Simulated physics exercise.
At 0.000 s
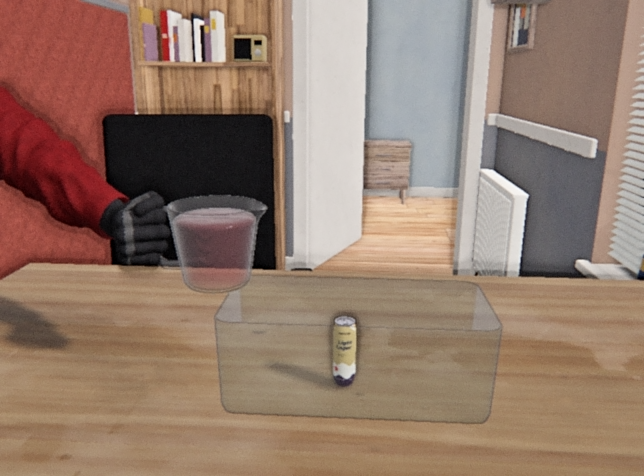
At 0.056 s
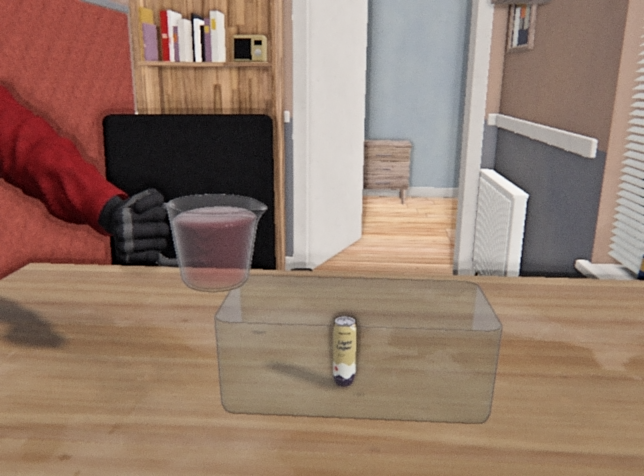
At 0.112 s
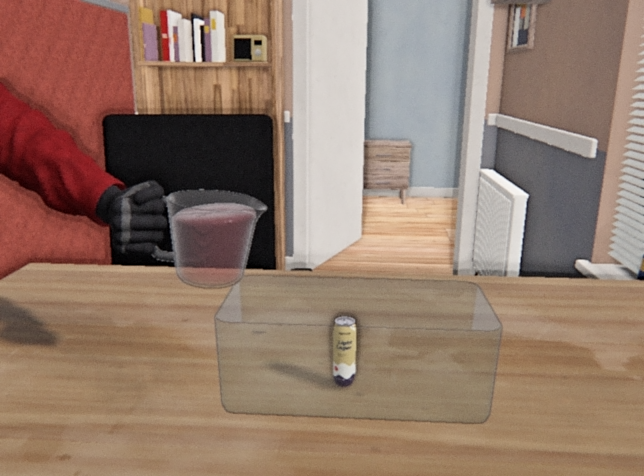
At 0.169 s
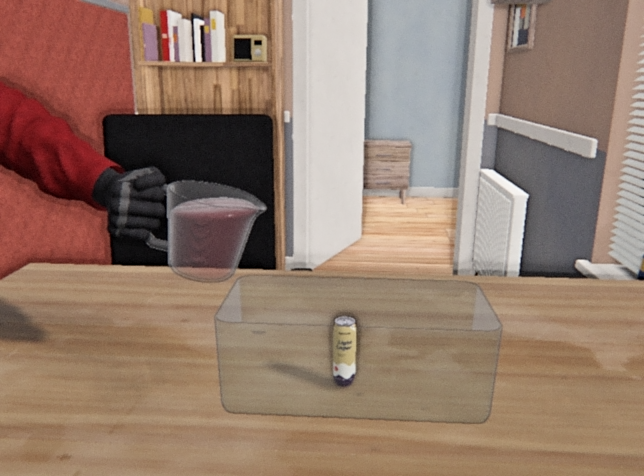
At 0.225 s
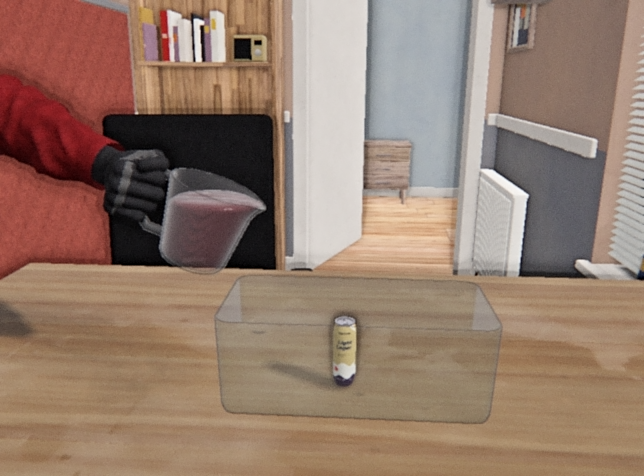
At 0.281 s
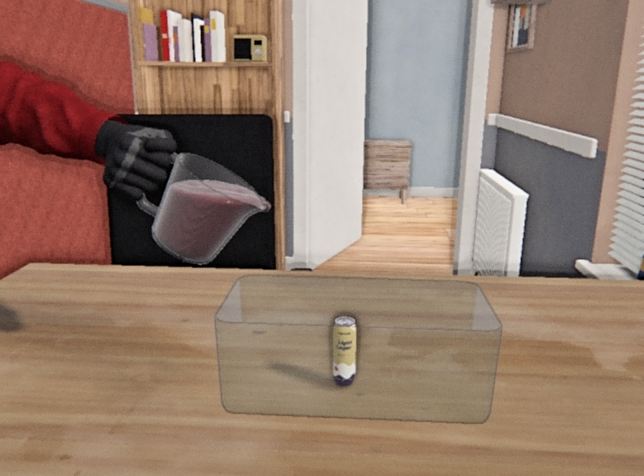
A gloved hand in a red sleeve held a clear jug of pinkish liquid and slowly leaned it rightward, toward a see-through basin on a wooden table with a small tin standing inside.
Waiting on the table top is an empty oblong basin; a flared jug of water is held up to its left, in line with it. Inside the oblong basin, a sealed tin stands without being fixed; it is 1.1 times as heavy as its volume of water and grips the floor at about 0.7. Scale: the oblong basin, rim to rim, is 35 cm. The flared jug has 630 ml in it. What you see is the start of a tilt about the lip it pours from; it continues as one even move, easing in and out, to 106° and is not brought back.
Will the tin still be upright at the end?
Yes - here's my call: It does not tip.
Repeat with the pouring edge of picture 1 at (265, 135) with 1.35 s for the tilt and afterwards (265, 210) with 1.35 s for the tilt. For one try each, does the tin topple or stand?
The tin stays vertical the first time and overturns the second time.
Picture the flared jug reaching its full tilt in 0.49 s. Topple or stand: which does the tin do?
Then it holds its balance.
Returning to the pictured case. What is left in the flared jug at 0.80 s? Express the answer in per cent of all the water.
Around 6 in a hundred.
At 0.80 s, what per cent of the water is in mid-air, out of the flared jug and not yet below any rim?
About 24 percent.
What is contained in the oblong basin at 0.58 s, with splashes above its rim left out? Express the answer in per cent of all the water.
At that time the basin holds about 10 per cent of the liquid.
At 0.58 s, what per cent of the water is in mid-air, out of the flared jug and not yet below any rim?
36 %.
By 0.58 s the tilt is 91° and 55 per cent is still to pour; the tin stands where it began.
By 0.80 s the tilt is 106° and 6 per cent is still to pour; the tin stands where it began.
By 1.02 s the tilt is 106° and 0 per cent is still to pour; the tin stands where it began.
By 1.27 s the tilt is 106° and 0 per cent is still to pour; the tin stands where it began.
At rest the tin stands where it began.
